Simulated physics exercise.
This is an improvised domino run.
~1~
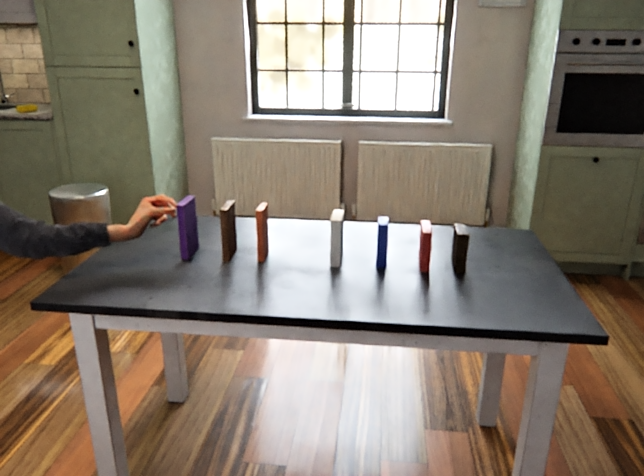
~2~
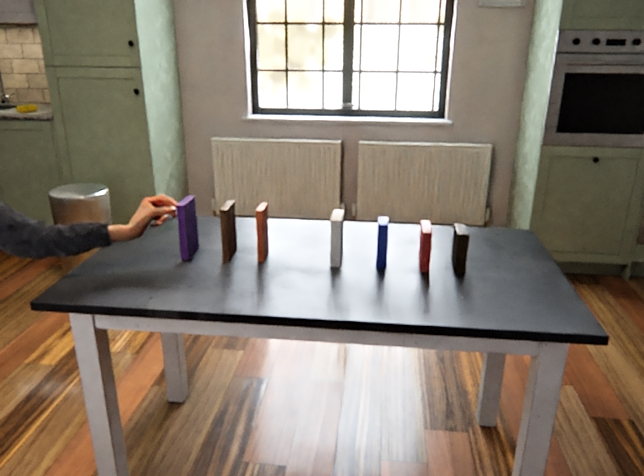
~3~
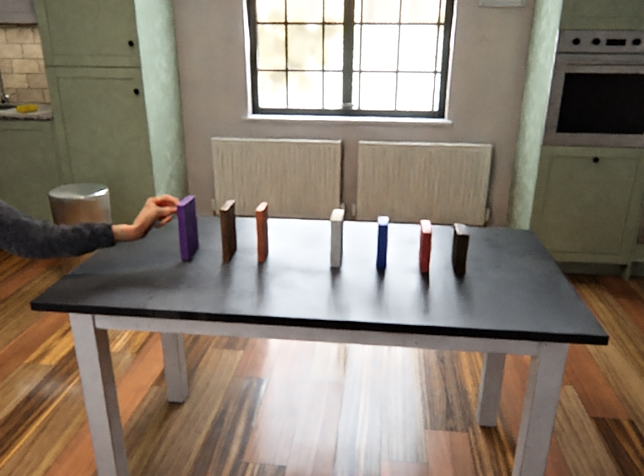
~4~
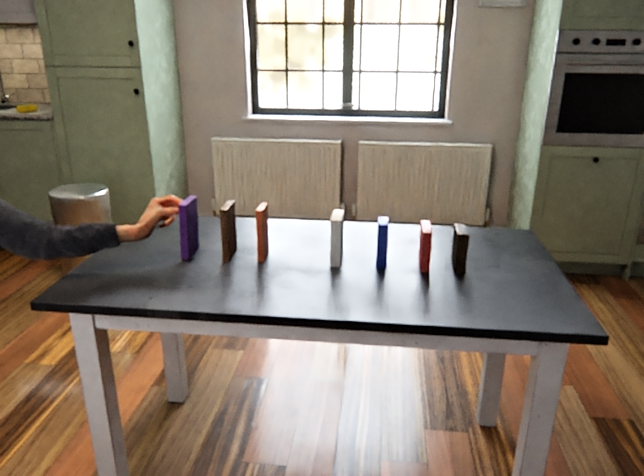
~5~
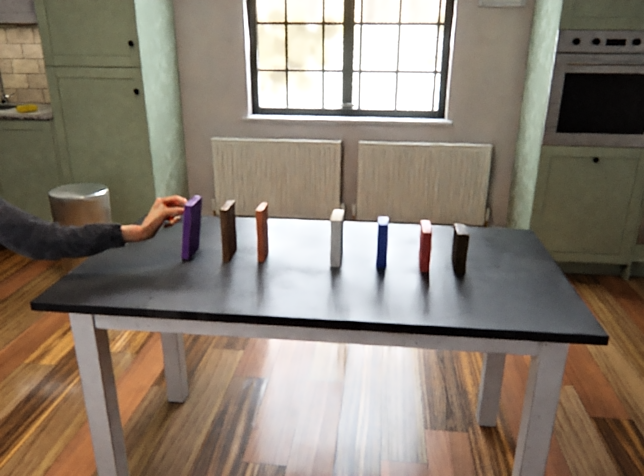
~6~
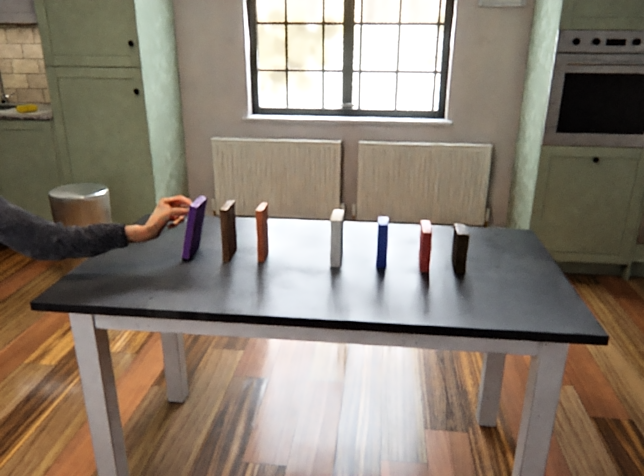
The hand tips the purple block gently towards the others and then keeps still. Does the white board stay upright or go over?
The white board is still upright.
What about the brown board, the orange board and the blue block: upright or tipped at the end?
The brown board topples; the orange board tips over; the blue block keeps standing.
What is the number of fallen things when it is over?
3 of them.
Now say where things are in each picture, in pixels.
White board (337, 238); red block (425, 246), in the first frame.
Orange board (263, 232); blue block (382, 242), in the second frame.
Red block (425, 246); brown board (229, 231), in the third frame.
Purple block 2° over; orange board (263, 232); blue block (382, 242), in the fourth frame.
Purple block 8° over; red block (425, 246); brown board (229, 231), in the fifth frame.
Purple block 13° over; white board (337, 238); orange board (263, 232), in the sixth frame.
Then, 0.30 s past the last view, purple block 67° over; brown board rocked 35° from its first pose; orange board rocked 9° from its first pose.
Then, 0.40 s past the last view, purple block 80° over; brown board rocked 71° from its first pose; orange board rocked 69° from its first pose.
Then, 1.10 s past the last view, purple block 83° over; brown board on its side; orange board on its side.
Finally, down or leaning hard on the table, brown board and orange board; the other 3 still in place. Final places as the last picture's camera would see them, white board near (337, 238).
